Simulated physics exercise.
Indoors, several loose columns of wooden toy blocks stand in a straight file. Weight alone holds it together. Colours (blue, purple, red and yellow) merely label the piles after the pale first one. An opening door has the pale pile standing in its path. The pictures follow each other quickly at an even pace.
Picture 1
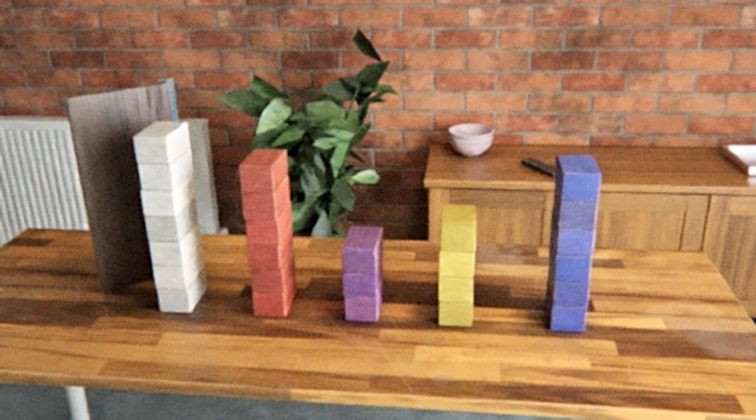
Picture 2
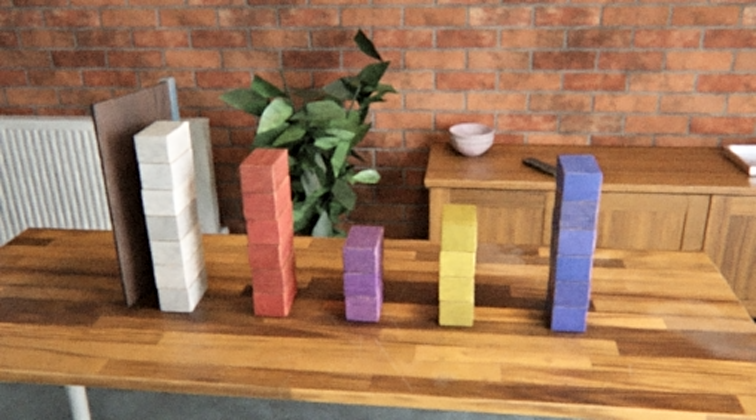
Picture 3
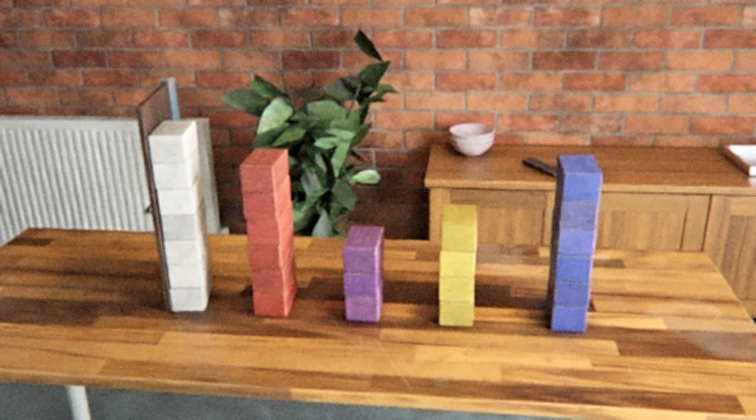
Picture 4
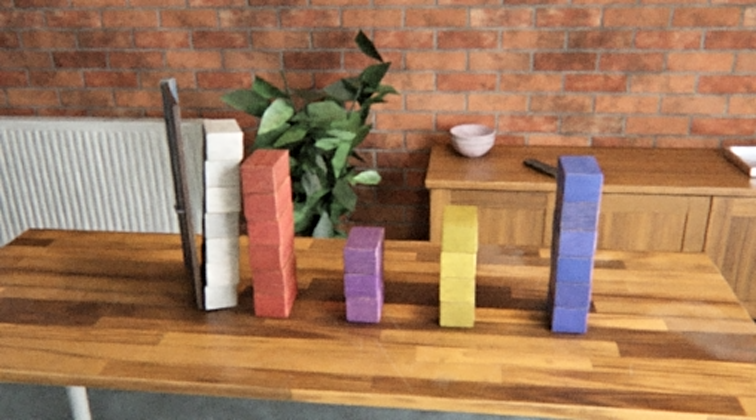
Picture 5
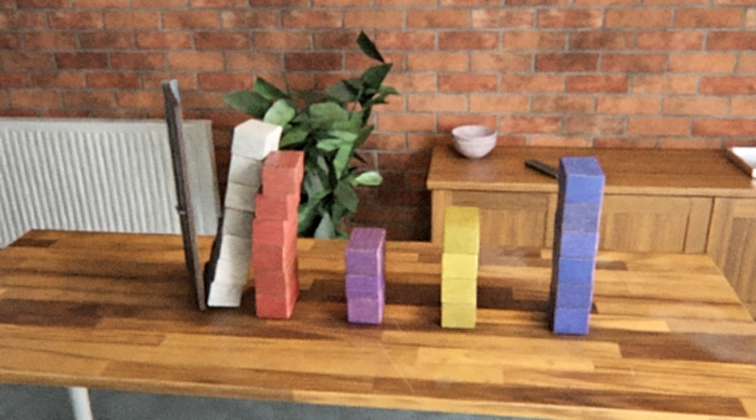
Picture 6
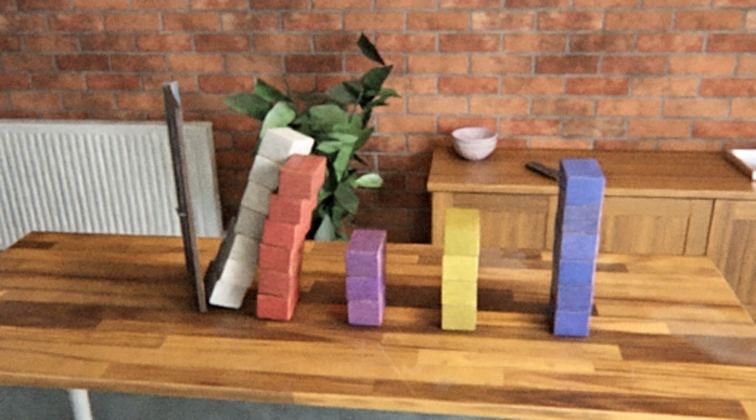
At the start, five separate columns of blocks, white, red, purple, yellow and blue, stand on a wooden table while a dark panel swings in from the left. The panel turns edge-on and pushes the white column rightward, then the white blocks lean against the red column, whose upper blocks shift right.
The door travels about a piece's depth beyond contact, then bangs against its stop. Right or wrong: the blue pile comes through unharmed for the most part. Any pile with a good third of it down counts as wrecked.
Right.
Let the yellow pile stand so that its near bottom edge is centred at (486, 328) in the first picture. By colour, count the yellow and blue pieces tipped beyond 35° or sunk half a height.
Counting each pile, I get yellow 1 and blue 0.
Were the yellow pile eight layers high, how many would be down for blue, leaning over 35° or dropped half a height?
Blue count: 0.
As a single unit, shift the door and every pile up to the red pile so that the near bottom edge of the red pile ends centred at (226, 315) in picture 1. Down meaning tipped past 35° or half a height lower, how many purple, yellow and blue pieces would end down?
Purple: 1; yellow: 2; blue: 0.
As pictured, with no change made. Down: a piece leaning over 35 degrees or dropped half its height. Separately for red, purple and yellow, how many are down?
The counts are red 6, purple 2, yellow 3.
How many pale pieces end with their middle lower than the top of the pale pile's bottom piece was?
The number is 6.
Just after the last frame, 7 of the pale pile down; none of the 6 blue blocks down (5 of 19 in all colours); top blue block unmoved; top red block tilted well over, about its own height lower.
A moment on, 7 of the pale pile down; none of the 6 blue blocks down (11 of 19 in all colours); top blue block unmoved; top purple block tilted steeply, half its height lower.
When it is over, 7 of the pale pile down; none of the 6 blue blocks down (11 of 19 in all colours); top blue block moved a little; top purple block on its side. In pixels of the last frame, middles, top blue block near (587, 182), top purple block near (438, 277).
